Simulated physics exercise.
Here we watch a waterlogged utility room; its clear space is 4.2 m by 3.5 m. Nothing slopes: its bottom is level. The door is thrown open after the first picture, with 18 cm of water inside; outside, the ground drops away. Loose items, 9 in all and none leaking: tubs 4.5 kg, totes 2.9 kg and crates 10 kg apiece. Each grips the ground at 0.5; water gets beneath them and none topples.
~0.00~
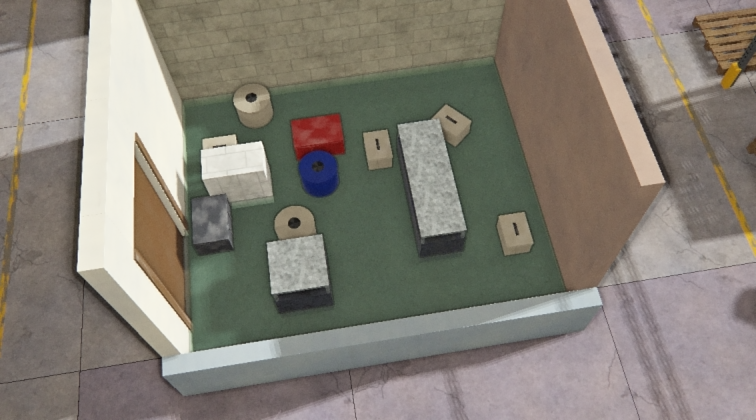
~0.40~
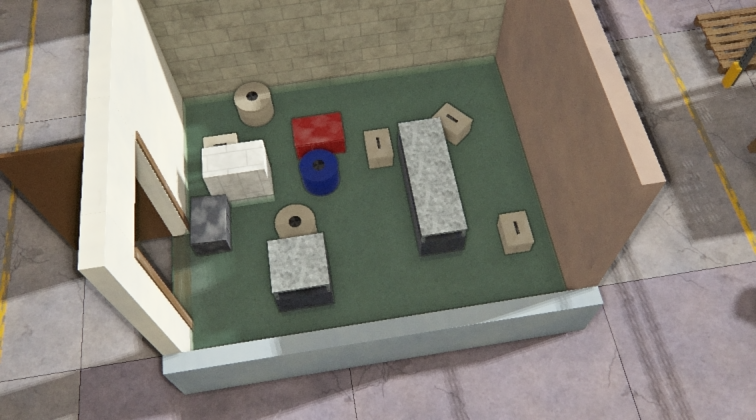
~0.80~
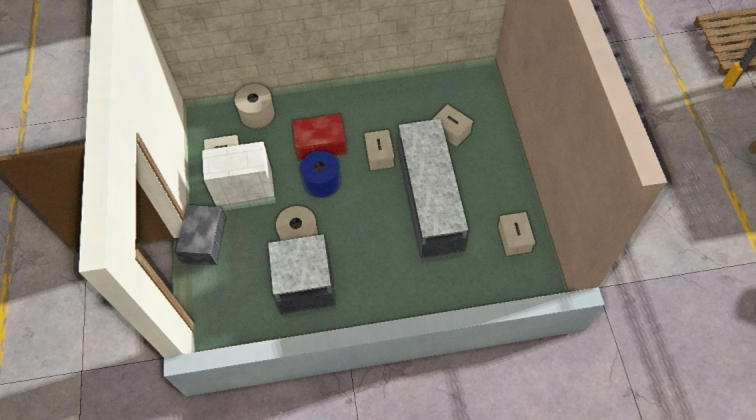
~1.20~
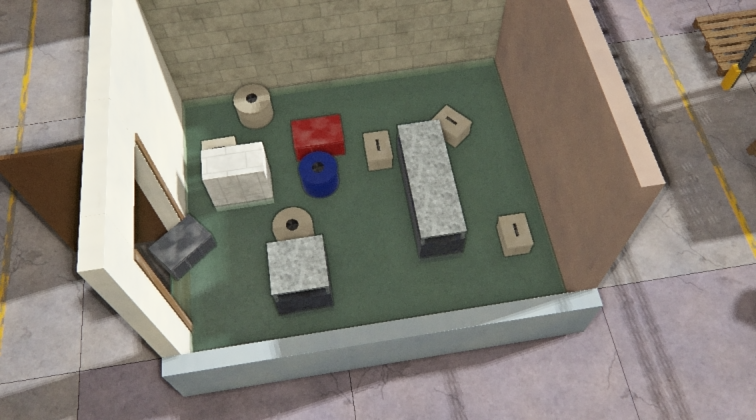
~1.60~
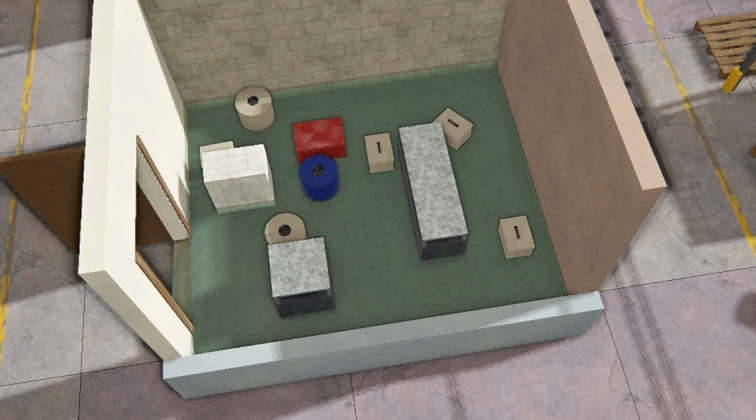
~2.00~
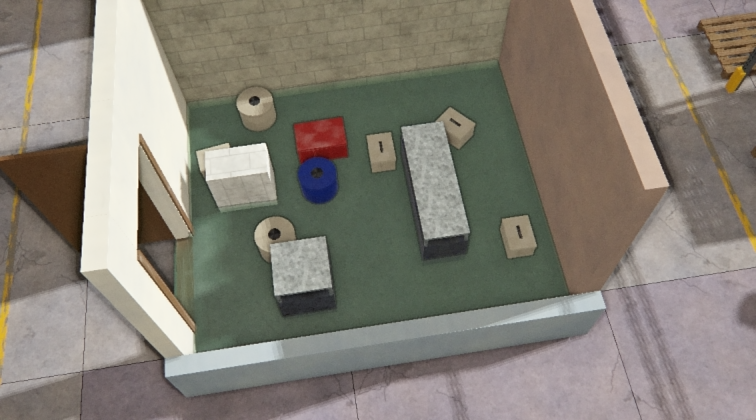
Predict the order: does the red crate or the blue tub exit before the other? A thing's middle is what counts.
It is the blue one that exits before the other.
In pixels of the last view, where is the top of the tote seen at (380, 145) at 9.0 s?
(369, 202), give or take.
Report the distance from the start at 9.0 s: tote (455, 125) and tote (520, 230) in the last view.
60 cm, 50 cm.
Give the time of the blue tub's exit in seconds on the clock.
At roughly 6.5 seconds.
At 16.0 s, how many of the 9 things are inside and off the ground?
The number is 4.
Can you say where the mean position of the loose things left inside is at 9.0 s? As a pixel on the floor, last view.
At about (352, 205).
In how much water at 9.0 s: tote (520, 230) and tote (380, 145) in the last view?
About 12 and 12 cm.
After 4.0 s the red crate is near (309, 153), 0.3 m from its start, afloat; the blue tub is near (280, 210), 0.7 m from its start, afloat; 1 of 9 are out; 8 afloat.
After 9.0 s the red crate is near (266, 229), 1.4 m from its start, afloat; the blue tub has gone out (at 6.4 s); 4 of 9 are out; 5 afloat.
After 16.0 s the red crate has gone out (at 11.6 s); the blue tub has gone out (at 6.4 s); 5 of 9 are out; 4 afloat.
After 20.0 s the red crate has gone out (at 11.6 s); the blue tub has gone out (at 6.4 s); 5 of 9 are out; 4 afloat.
